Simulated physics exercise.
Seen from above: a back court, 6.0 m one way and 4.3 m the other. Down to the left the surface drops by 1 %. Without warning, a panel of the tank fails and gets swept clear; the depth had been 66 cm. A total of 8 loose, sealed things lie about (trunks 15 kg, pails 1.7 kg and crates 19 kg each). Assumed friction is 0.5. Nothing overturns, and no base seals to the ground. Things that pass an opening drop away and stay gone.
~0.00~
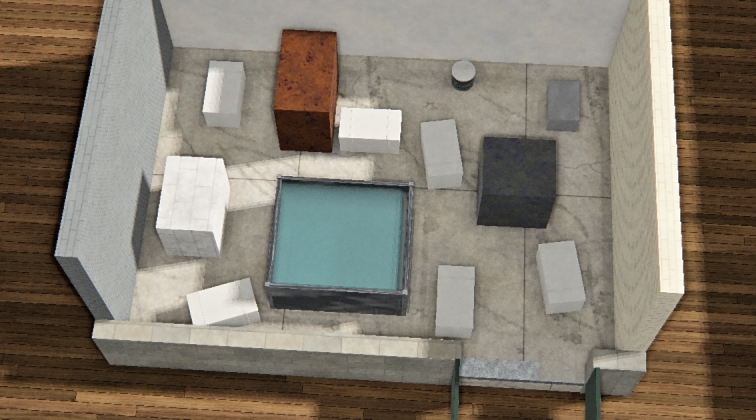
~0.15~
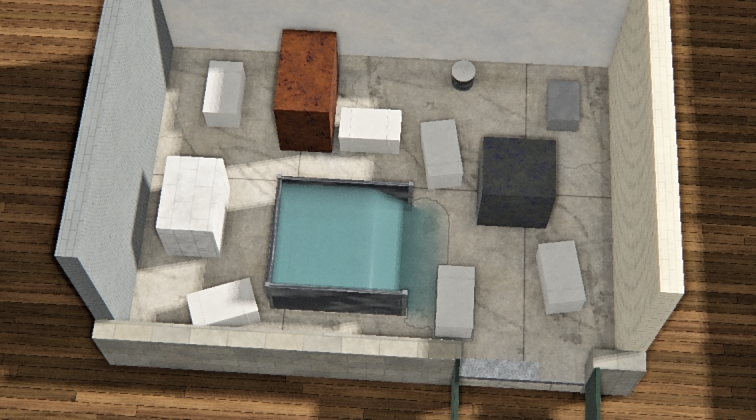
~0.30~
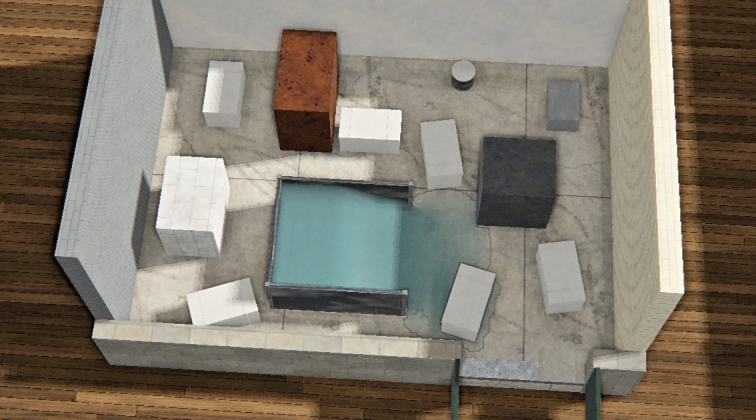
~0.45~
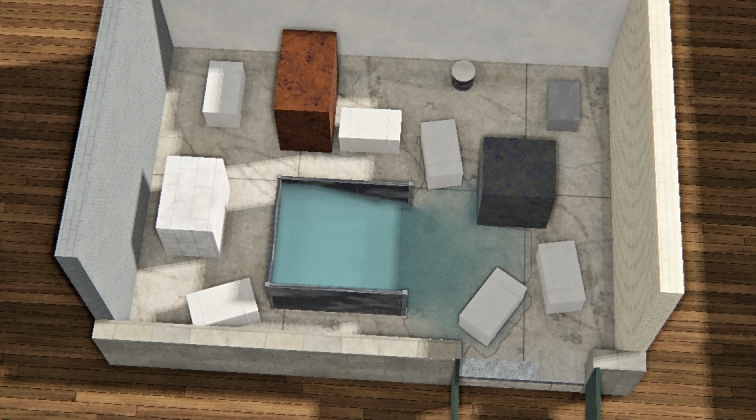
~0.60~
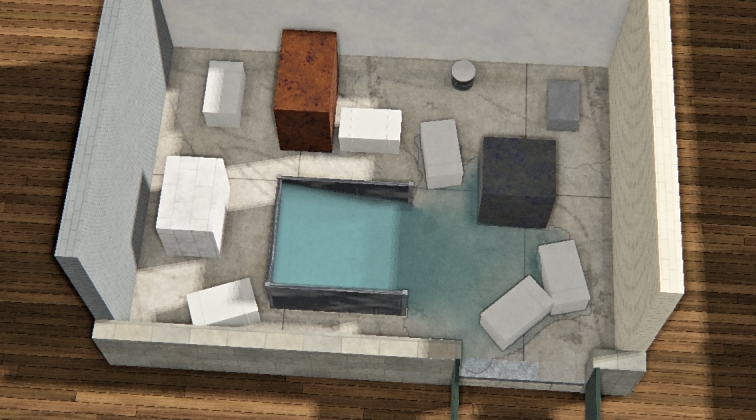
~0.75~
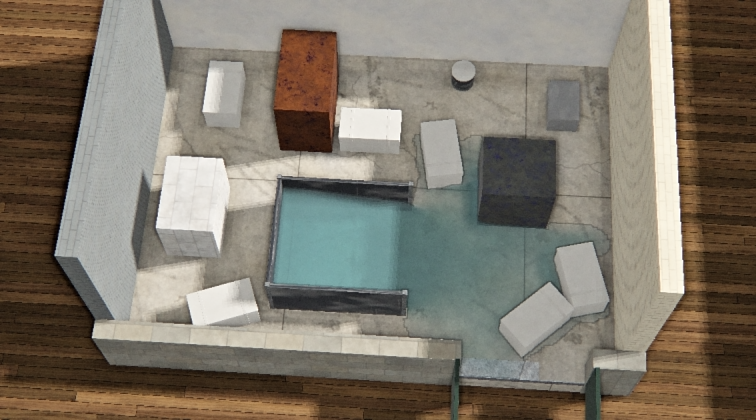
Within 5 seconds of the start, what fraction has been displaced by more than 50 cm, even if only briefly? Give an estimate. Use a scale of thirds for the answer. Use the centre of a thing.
On that scale: One to two thirds.
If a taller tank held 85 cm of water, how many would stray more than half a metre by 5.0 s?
That would make 4 of them.
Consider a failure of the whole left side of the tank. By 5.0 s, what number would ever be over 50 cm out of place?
Result: 4.
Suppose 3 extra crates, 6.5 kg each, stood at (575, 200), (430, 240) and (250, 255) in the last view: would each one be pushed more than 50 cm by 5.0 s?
Result, in sequence: Above the mark / above the mark / below the mark.
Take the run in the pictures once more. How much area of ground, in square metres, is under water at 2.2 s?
That flooded area is roughly 14 m2.
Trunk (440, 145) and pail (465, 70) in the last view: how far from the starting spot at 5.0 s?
The first is off by 40 cm, the second by 150 cm.
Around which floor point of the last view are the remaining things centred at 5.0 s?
Around (374, 171).
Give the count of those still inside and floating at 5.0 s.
The count is 3.
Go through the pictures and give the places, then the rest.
A trunk at (456, 296), on the bottom; a trunk at (562, 272) rests on the ground; 2.3 m2 under water; 0 of 8 have shifted, in the first frame.
A trunk at (456, 296) rests on the ground; a trunk at (562, 272), on the bottom; water covers 3.1 m2; 0 of 8 have shifted, in the second frame.
A trunk at (469, 297) rests on the ground, 16 cm from its start; a trunk at (562, 272) rests on the ground; 3.9 m2 under water; 1 of 8 have shifted, in the third frame.
A trunk at (494, 302) rests on the ground, 46 cm from its start; a trunk at (562, 272), on the bottom; 4.9 m2 under water; 1 of 8 have shifted, in the fourth frame.
A trunk at (518, 308) rests on the ground, 77 cm from its start; a trunk at (565, 272), on the bottom; water covers 5.8 m2; 1 of 8 have shifted, in the fifth frame.
A trunk at (538, 314), on the bottom, 101 cm from its start; a trunk at (583, 274), on the bottom, 26 cm from its start; 6.8 m2 under water; 2 of 8 have shifted, in the sixth frame.
After 1.1 s 1 of 8 are over 50 cm from their spots; 1 afloat.
After 2.2 s 1 of 8 are over 50 cm from their spots; 3 afloat.
After 3.5 s 2 of 8 are over 50 cm from their spots; 3 afloat.
After 5.0 s 4 of 8 are over 50 cm from their spots, and 4 have been at some point; 3 afloat.
